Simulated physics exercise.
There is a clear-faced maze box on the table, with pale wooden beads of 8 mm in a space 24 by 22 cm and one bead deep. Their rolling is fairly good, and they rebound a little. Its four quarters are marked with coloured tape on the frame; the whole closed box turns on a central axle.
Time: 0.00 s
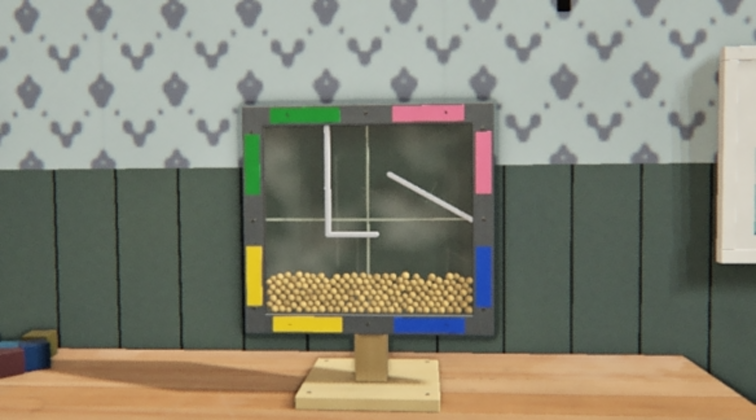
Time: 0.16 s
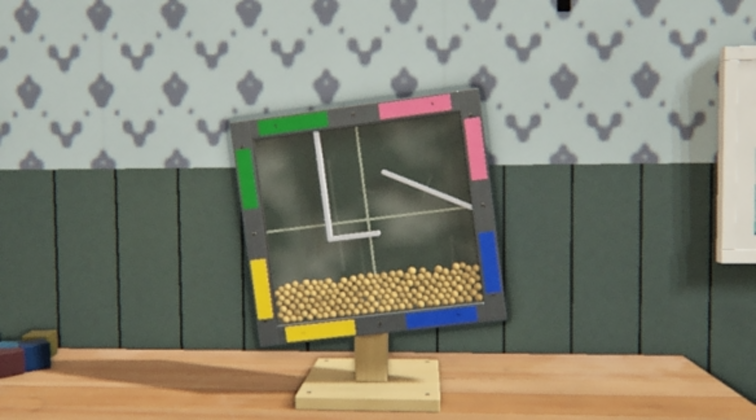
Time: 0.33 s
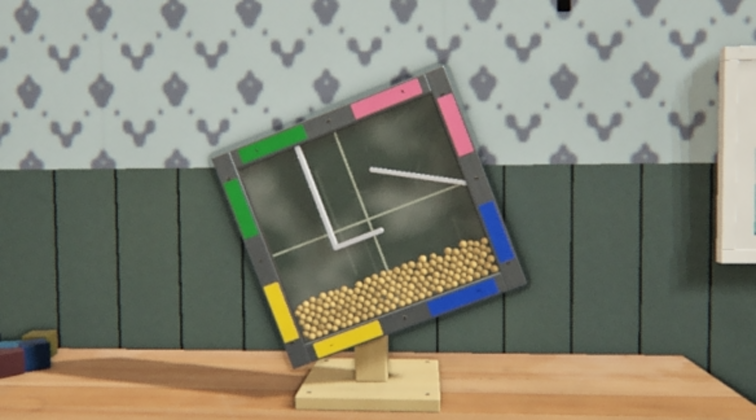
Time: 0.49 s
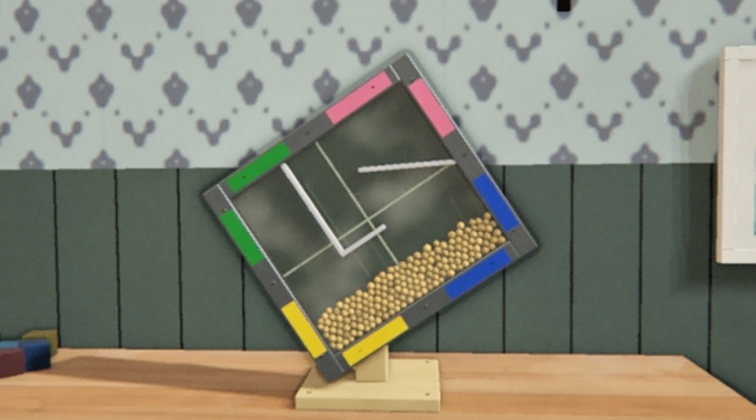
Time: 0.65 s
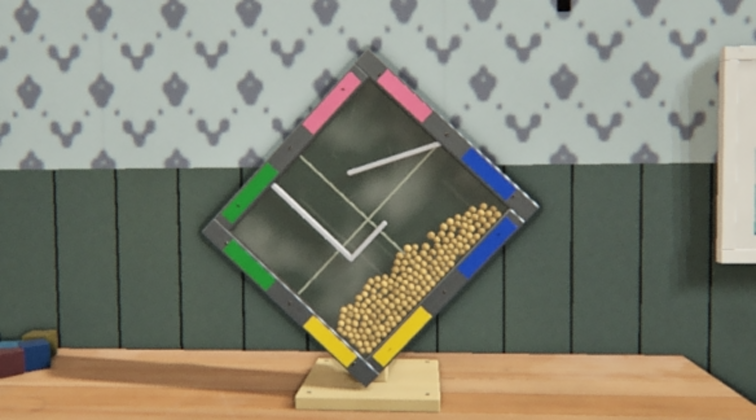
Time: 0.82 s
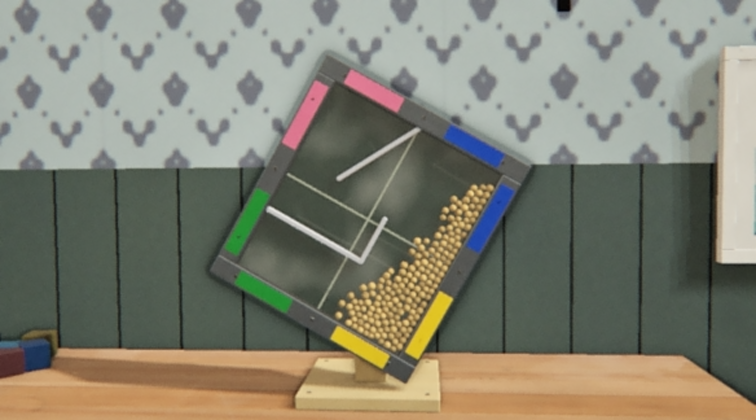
A square clear-faced box turns anticlockwise on its stand as pale beads shift inside.
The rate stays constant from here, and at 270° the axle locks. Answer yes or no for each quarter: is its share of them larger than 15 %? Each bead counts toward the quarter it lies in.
Yellow - no; pink - no; blue - yes; green - yes.
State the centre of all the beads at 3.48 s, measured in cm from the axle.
Some 2 cm right and 3 cm above.
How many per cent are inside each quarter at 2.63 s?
Yellow quarter: 30; pink quarter: 0; blue quarter: 0; green quarter: 70.
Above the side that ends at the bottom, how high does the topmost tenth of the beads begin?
Height: Approx. 21 cm.
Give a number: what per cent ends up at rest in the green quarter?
I'd say close to 50 per cent of the load.
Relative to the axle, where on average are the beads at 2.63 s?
Offset: Near 9 cm right, near 1 cm up.
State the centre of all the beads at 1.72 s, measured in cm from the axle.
Roughly 5 cm to the right of the axle and 8 cm beneath it.
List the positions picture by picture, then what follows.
The first picture shows level, about 170 beads; load centre (367, 294); top bead (299, 275); yellow (307, 324), pink (428, 113), blue (429, 325), green (305, 115).
The second picture shows turned 7° anticlockwise; load centre (376, 293); top bead (463, 266).
The third picture shows turned 21° anticlockwise; load centre (393, 289); top bead (485, 241).
The fourth picture shows turned 34° anticlockwise; load centre (406, 283); top bead (488, 216).
The fifth picture shows turned 47° anticlockwise; load centre (409, 281); top bead (484, 207).
The sixth picture shows turned 60° anticlockwise; load centre (413, 280); top bead (483, 188); yellow (429, 325), pink (305, 115), blue (490, 219), green (247, 222); walls (266, 208) to (385, 220) (hooked), (421, 127) to (339, 179).
By 1.72 s it has turned 133°, the beads' middle is 5 cm right of and 8 cm below the axle; by quarter, yellow 40 %, green 60 %.
By 2.63 s it has turned 207°, the beads' middle is 9 cm right of and 1 cm above the axle; by quarter, yellow 30 %, green 70 %.
By 3.48 s it has turned 270°, the beads' middle is 2 cm right of and 3 cm above the axle; by quarter, yellow 10 %, blue 30 %, green 60 %.
At rest by 5.1 s, yellow 0 %, pink 0 %, blue 50 %, green 50 %.
